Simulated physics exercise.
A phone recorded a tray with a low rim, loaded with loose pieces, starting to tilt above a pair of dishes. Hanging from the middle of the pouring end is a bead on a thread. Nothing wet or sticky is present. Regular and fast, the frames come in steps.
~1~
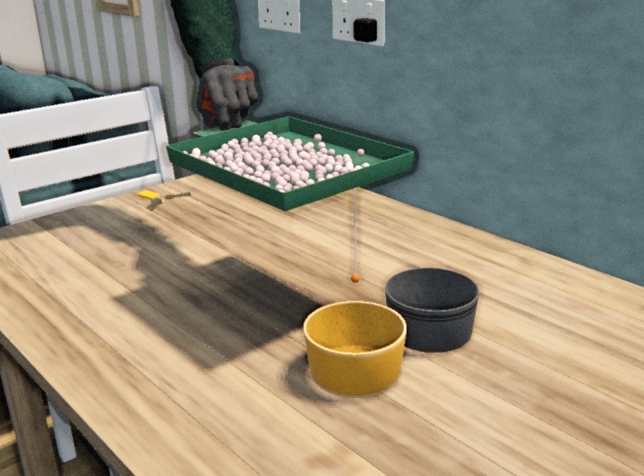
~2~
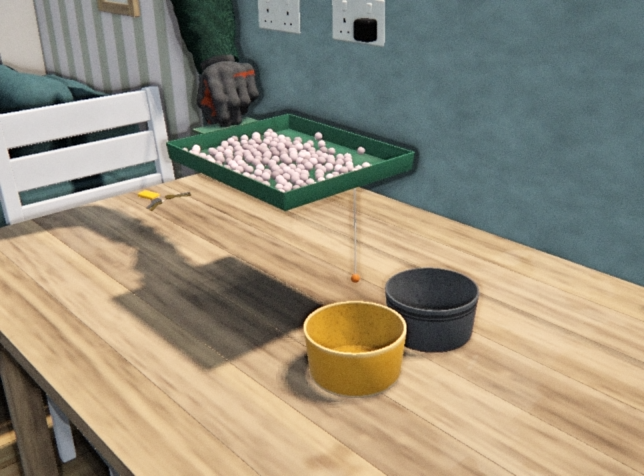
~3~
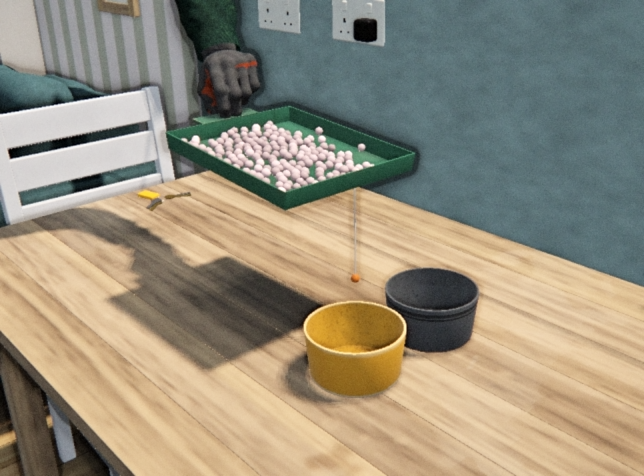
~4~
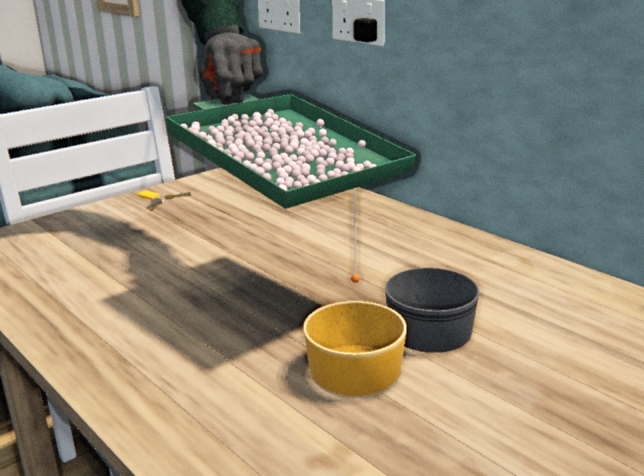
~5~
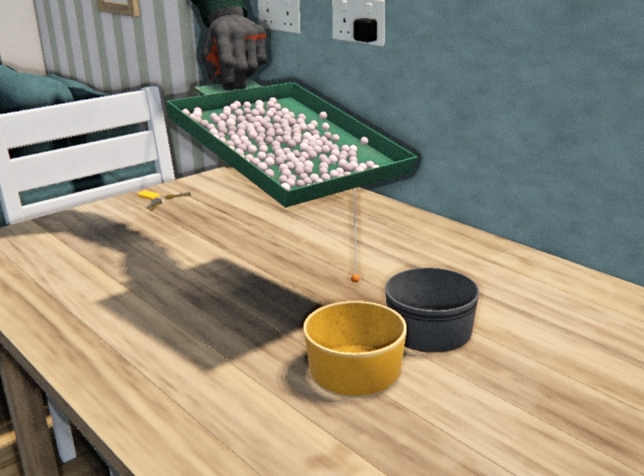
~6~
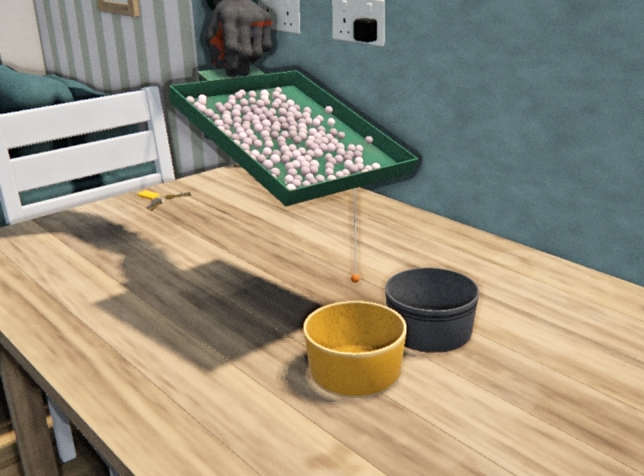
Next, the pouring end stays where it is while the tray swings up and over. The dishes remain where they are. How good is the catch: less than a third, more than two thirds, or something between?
Once it's all tipped, the dishes get upwards of two thirds of it.
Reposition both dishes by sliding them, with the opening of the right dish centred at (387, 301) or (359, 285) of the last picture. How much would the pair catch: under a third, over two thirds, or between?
For the first try it's between a third and two thirds, and for the second it's below one third.
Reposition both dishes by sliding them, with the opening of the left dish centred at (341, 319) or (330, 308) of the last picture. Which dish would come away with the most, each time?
First try: The dish on the right-hand side; second try: The dish on the right-hand side.
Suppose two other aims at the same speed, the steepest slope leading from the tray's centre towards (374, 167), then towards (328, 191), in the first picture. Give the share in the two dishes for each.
I'd say some 20 in a hundred at first, then 70 in a hundred.
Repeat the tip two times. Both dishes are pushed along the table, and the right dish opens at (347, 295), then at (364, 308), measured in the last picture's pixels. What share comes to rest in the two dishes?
Trial 1 around 0 percent, trial 2 around 20 percent.
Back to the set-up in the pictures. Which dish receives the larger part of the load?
That one is the one on the right.
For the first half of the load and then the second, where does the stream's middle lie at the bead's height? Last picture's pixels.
Around (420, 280), followed by around (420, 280).
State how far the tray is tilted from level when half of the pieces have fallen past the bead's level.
The angle is around 110°.
Soon, tray tipped steeply; nearly all on the tray; a stray few in the right dish; a stray few in the air.
A while on, tray tipped past a quarter turn; about half on the tray; a stray few in the left dish; a small part in the right dish; a stray few outside both; about a third in the air.
Towards the end, tray tipped past a quarter turn; a small part in the left dish; about two thirds in the right dish; about a quarter outside both.
Finally, tray tipped past a quarter turn; a small part in the left dish; about two thirds in the right dish; about a quarter outside both.
